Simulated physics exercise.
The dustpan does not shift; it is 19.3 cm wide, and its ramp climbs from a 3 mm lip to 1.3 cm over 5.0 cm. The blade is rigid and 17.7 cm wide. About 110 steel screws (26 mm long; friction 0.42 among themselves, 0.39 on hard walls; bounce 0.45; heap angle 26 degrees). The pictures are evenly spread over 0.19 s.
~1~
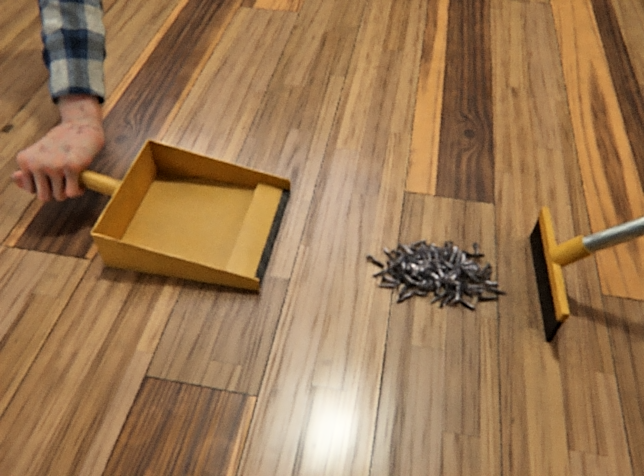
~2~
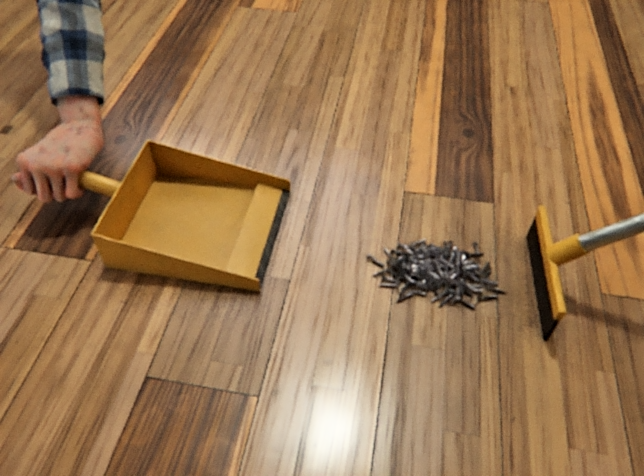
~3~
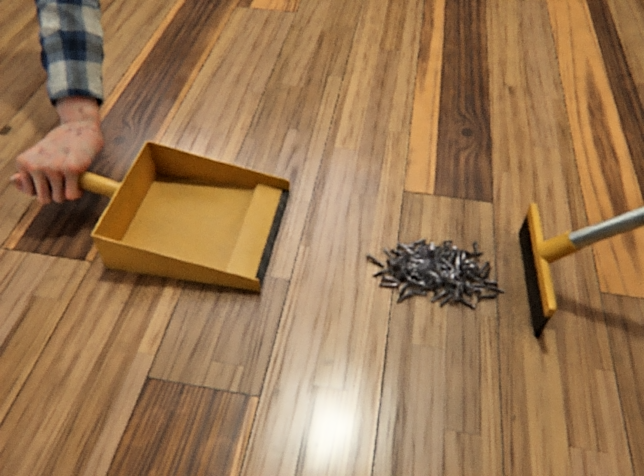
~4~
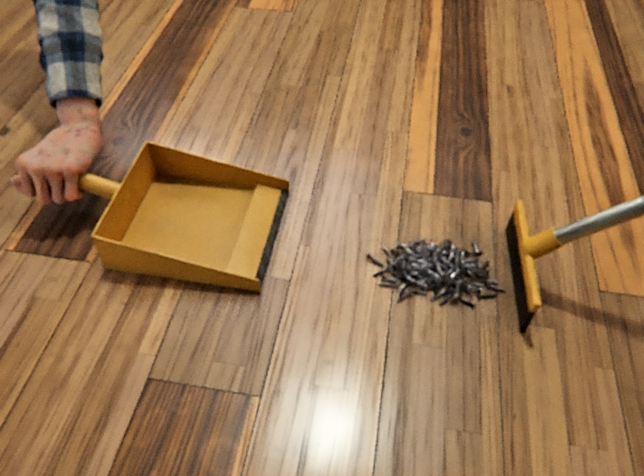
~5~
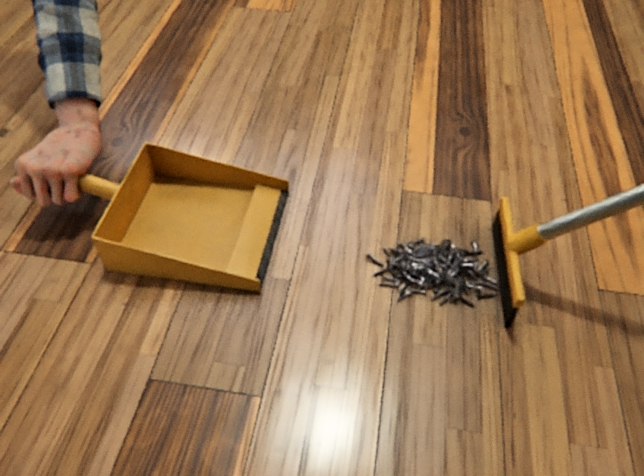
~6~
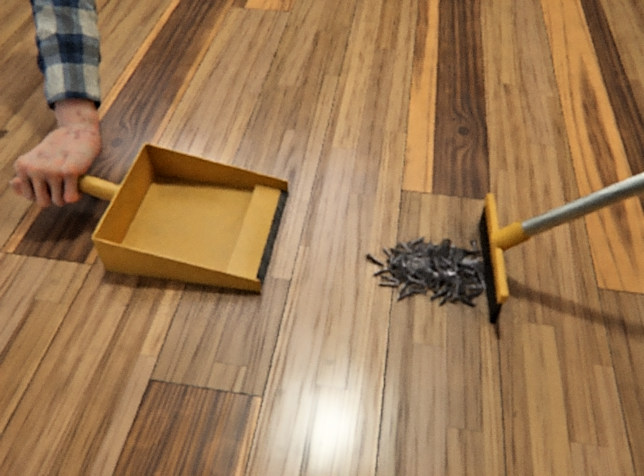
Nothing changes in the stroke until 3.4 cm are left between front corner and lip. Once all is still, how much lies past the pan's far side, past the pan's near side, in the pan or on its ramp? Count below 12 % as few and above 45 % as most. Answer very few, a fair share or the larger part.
Past the pan's far side: Very few; past the pan's near side: Very few; in the pan or on its ramp: A fair share.
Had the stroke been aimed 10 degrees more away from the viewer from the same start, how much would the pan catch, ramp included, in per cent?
Then about 5 per cent.
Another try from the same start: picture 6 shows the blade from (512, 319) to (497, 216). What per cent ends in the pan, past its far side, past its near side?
Pan 5, far 0, near 30.
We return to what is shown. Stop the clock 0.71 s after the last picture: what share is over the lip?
Some 20 per cent.
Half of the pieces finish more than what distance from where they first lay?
Roughly 22 cm.
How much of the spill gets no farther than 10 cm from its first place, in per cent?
Roughly 0 per cent.
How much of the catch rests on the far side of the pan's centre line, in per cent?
Roughly 50 per cent.
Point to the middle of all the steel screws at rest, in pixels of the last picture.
Around (283, 242).
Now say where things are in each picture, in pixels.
The first frame shows blade from (562, 317) to (543, 215), moved 0.0 cm, 0 of the pieces shifted so far; middle of the pieces at (439, 266); pan at (191, 225).
The second frame shows blade from (559, 315) to (540, 213), moved 0.4 cm, 0 of the pieces shifted so far; middle of the pieces at (439, 265).
The third frame shows blade from (550, 312) to (531, 211), moved 1.4 cm, 0 of the pieces shifted so far; middle of the pieces at (438, 265).
The fourth frame shows blade from (534, 307) to (517, 208), moved 3.2 cm, 0 of the pieces shifted so far; middle of the pieces at (438, 264).
The fifth frame shows blade from (518, 303) to (503, 204), moved 5.1 cm, 1 of the pieces shifted so far; middle of the pieces at (438, 264).
The sixth frame shows blade from (502, 298) to (489, 201), moved 7.0 cm, 7 of the pieces shifted so far; middle of the pieces at (438, 263); pan at (191, 227).
Then, 0.25 s after the last picture, middle of the blade 17 cm from the lip; 0 % over the lip, far side 0 %, near side 0 %.
Then, 0.42 s after the last picture, middle of the blade 9 cm from the lip; 0 % over the lip, far side 0 %, near side 0 %.
Then, 0.71 s after the last picture, middle of the blade 4 cm from the lip; 20 % over the lip, far side 0 %, near side 5 %.
In the end, far side 0 %, near side 5 %, pan 20 %, in front of the lip or behind the blade 75 %.
